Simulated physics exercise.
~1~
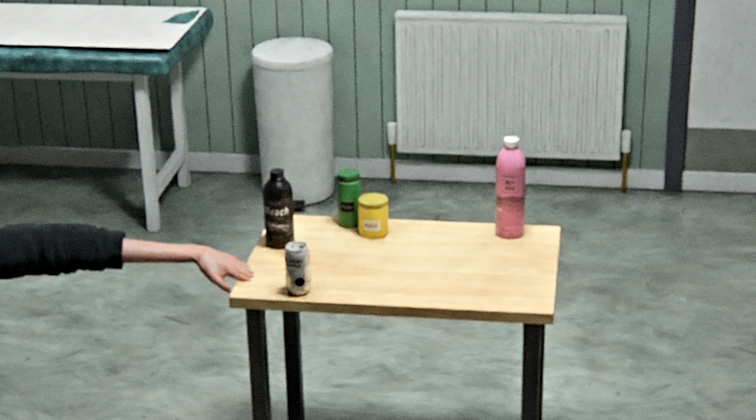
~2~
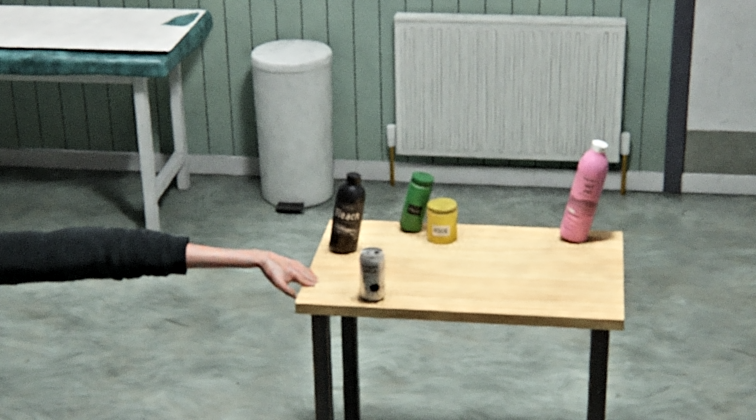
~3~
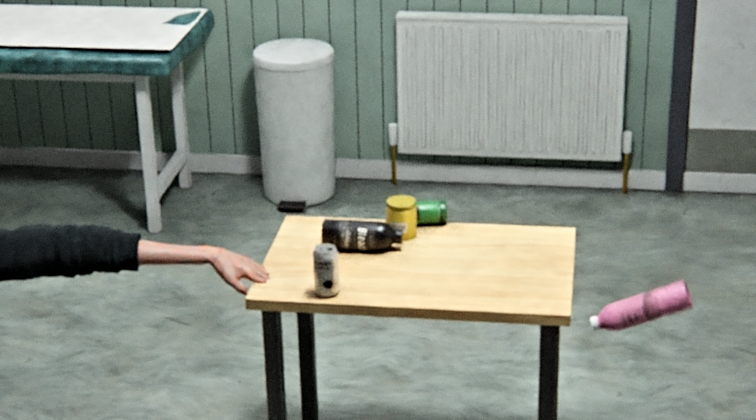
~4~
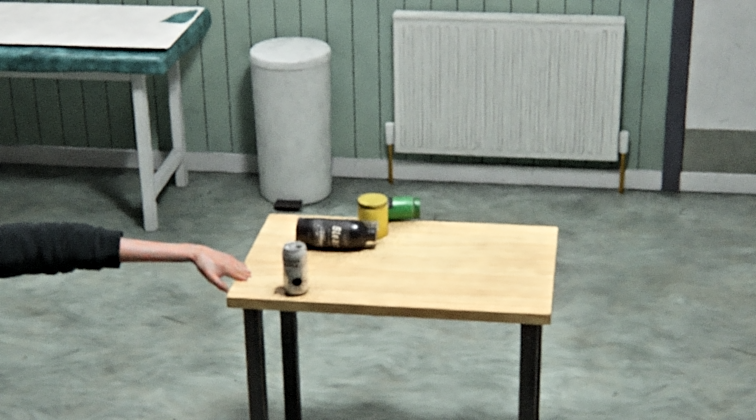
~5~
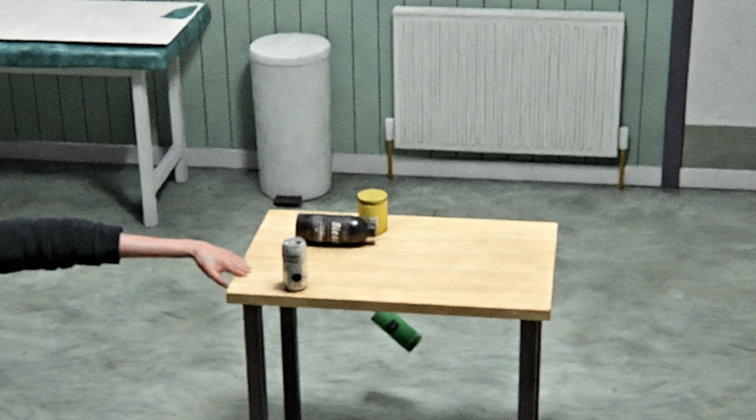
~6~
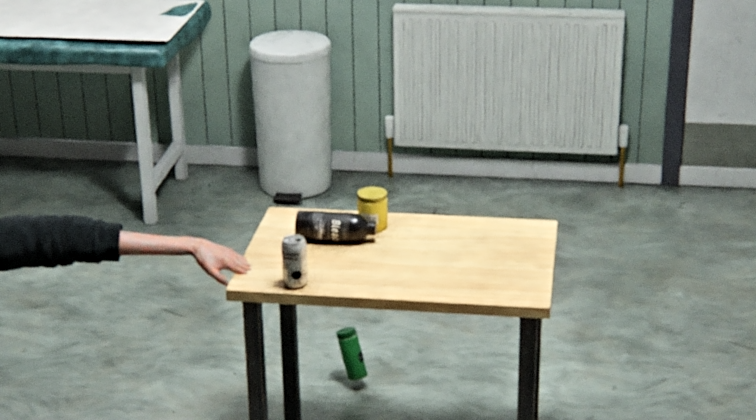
In the video, a hand jerks a small wooden table right and then back left, toppling a black bottle on top and sending a pink bottle, then a green jar, off it, while a yellow jar and a white can stay upright on the tabletop.
